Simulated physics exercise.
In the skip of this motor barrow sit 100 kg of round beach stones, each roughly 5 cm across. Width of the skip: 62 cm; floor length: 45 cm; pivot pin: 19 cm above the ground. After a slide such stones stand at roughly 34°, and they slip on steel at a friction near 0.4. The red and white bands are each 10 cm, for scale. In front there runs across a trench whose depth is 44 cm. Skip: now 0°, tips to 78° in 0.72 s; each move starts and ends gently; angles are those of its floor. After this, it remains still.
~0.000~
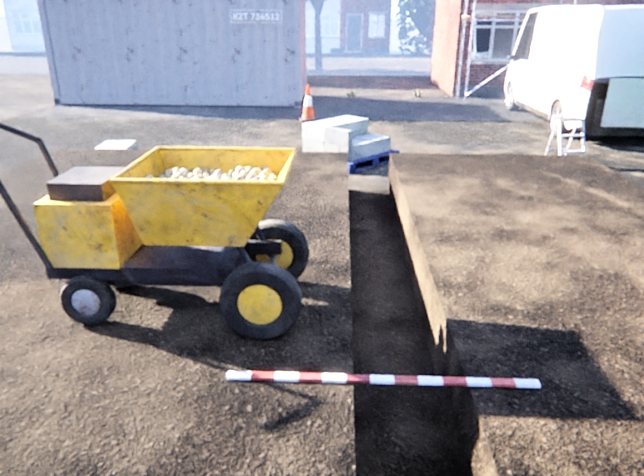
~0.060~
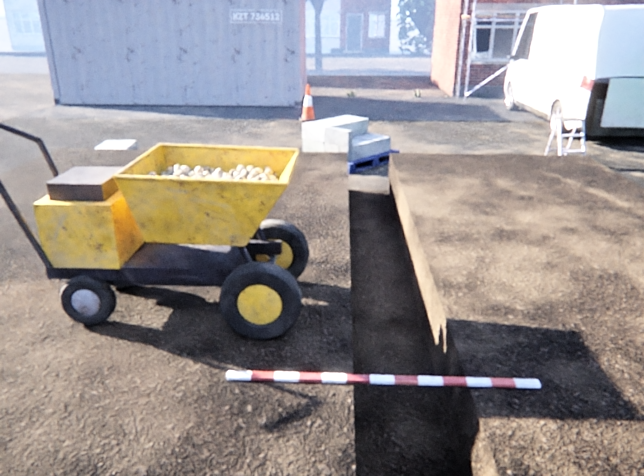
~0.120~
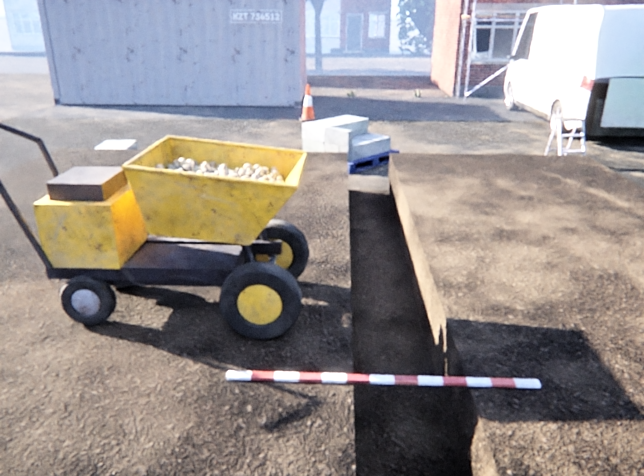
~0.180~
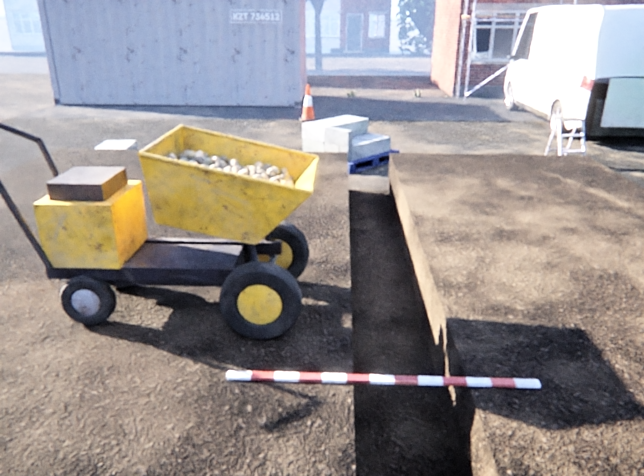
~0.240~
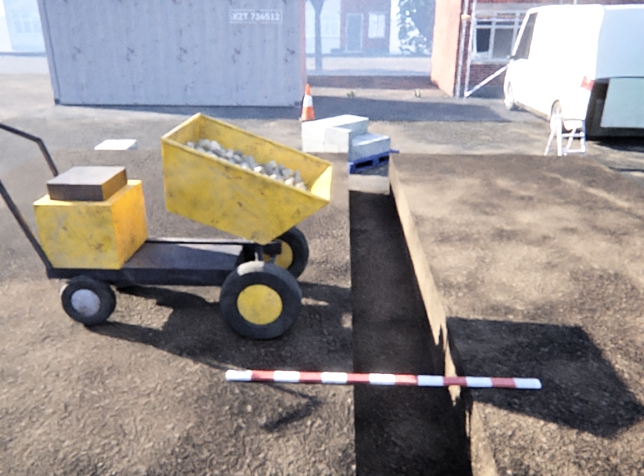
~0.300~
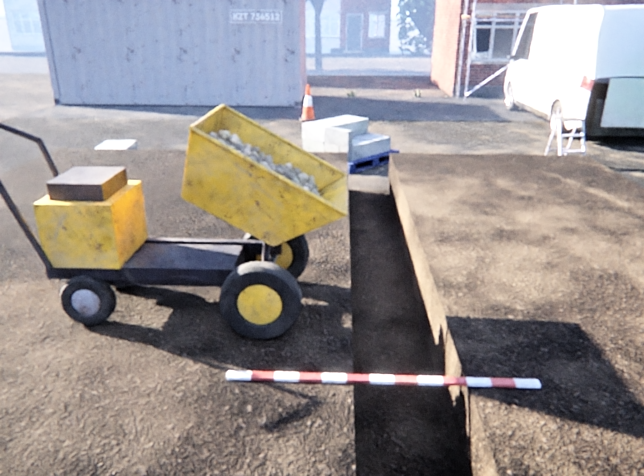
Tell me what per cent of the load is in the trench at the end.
Some 73 per cent.
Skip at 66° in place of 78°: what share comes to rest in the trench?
Near 70 per cent then.
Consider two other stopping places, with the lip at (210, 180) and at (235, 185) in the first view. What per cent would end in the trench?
About 100 per cent from the first spot, about 100 from the second.
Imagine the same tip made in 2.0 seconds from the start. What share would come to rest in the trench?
My guess is near 95 percent.
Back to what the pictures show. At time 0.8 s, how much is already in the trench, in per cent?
Around 35 per cent of it, at that instant.
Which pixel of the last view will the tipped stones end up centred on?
The stones end up centred near (419, 372).
After 0.5 s the floor is at 66°; 100 % in the skip; the foremost stones are at (376, 256).
After 0.8 s the floor is at 78°; 57 % in the skip, 37 % in the trench, 6 % past the trench; the foremost stones are at (466, 313).
After 1.2 s the floor is at 78°; 10 % in the skip, 63 % in the trench, 27 % past the trench; the foremost stones are at (616, 319).
After 3.1 s the floor is at 78°; 0 % in the skip, 73 % in the trench, 27 % past the trench; the foremost stones are past the picture's edge.
